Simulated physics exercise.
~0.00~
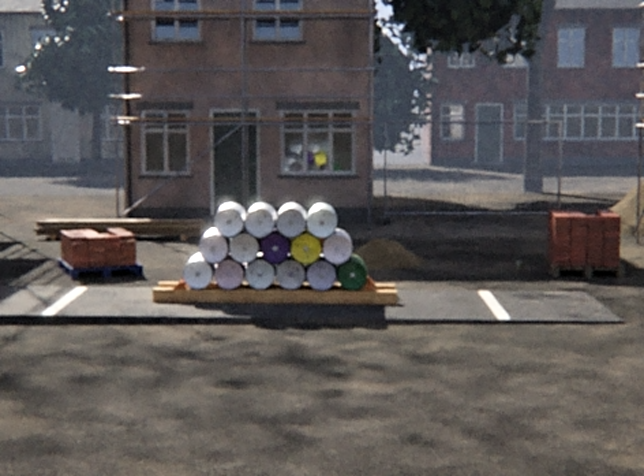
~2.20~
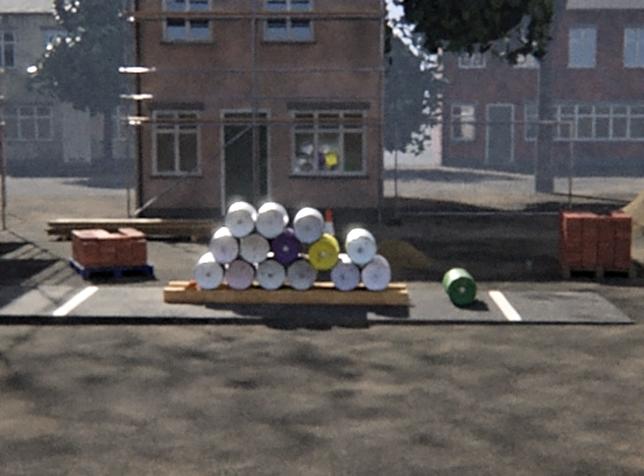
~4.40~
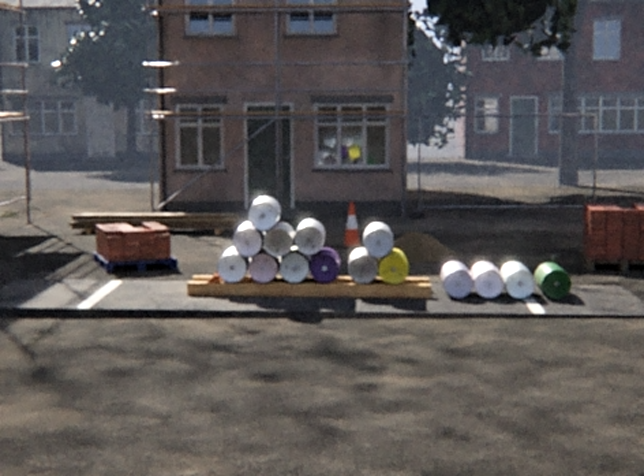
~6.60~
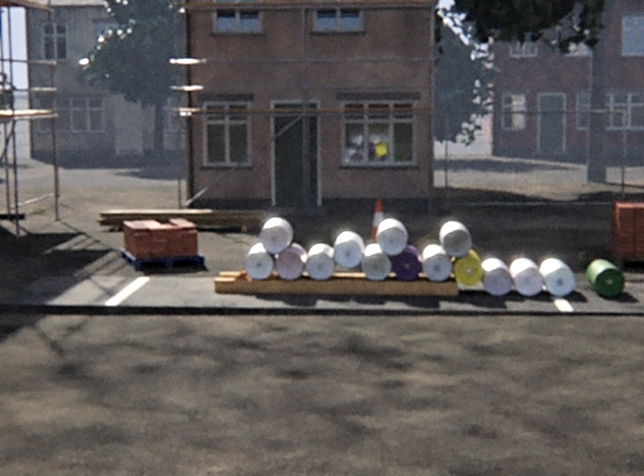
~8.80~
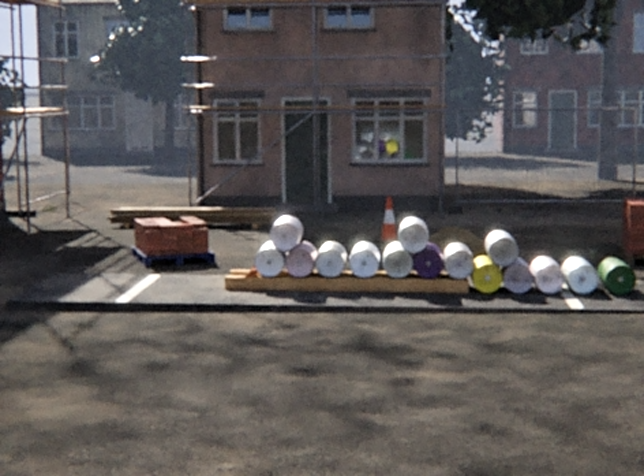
Outside a brick house wrapped in scaffolding, a neat stack of mostly white kegs slumped and spread rightward off its wooden beams, the green one rolling past the white line while the yellow stopped short of it and the purple stayed on the beams.
